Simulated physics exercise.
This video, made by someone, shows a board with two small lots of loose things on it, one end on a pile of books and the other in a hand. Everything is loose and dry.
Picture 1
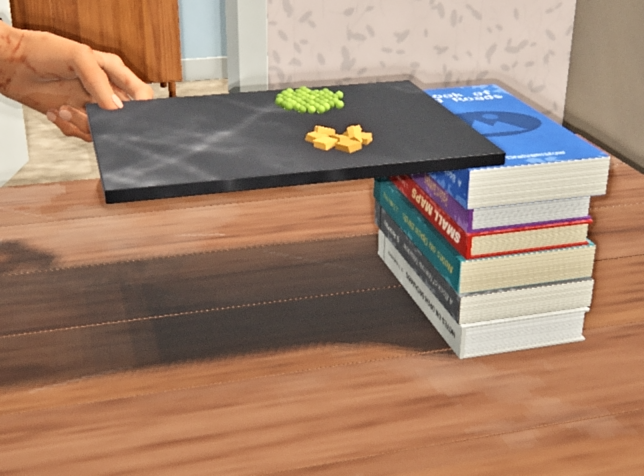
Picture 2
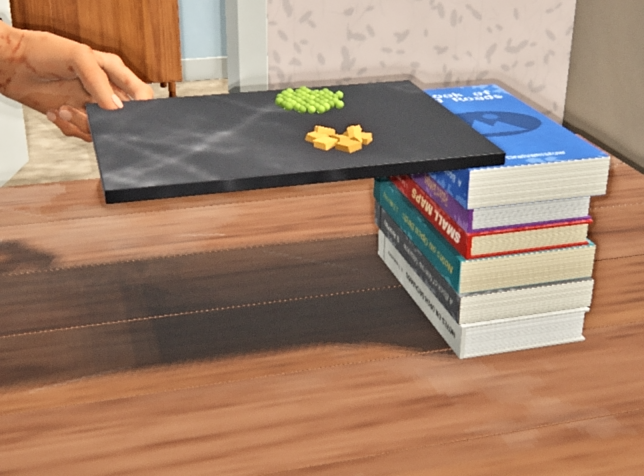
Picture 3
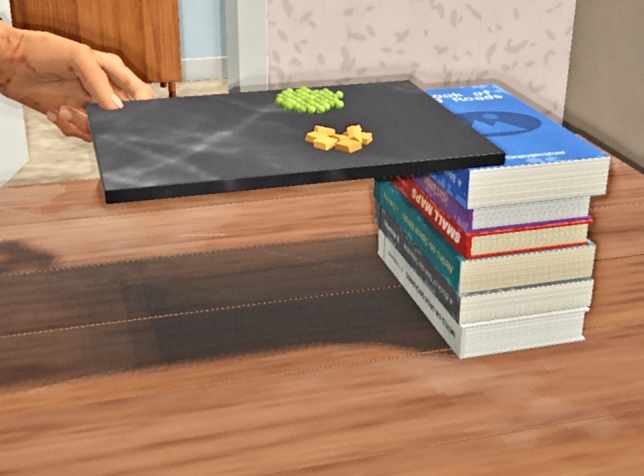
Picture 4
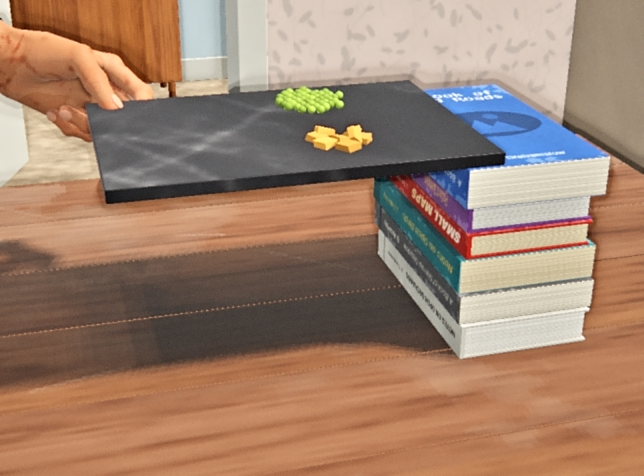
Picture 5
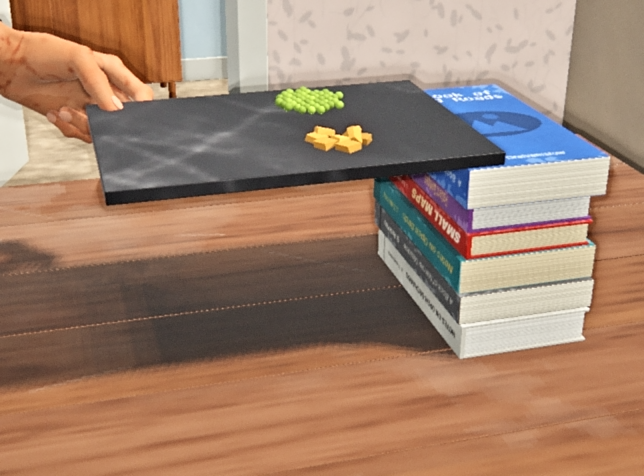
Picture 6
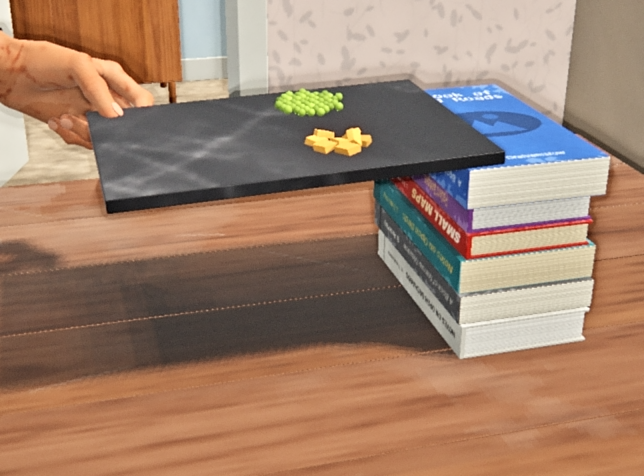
A hand at the left held a dark board level, its other end on a stack of books, then lowered it very slightly, while the green peas and yellow cereal squares on top stayed still.
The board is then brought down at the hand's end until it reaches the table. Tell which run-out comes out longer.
The longer run-out is the far one's.
Then, 0.67 s on from there, board sloping at 21°; front portion the whole lot still on the board; back portion the whole lot still on the board.
Then, 1.26 s on from there, board sloping at 37°; front portion mostly at the foot of the board; back portion mostly up to a board's length out.
Then, 1.77 s on from there, board resting at 38°; front portion mostly at the foot of the board; back portion mostly up to a board's length out.
In the end, board resting at 38°; front portion mostly at the foot of the board; back portion mostly up to a board's length out; the back portion has gone farther.
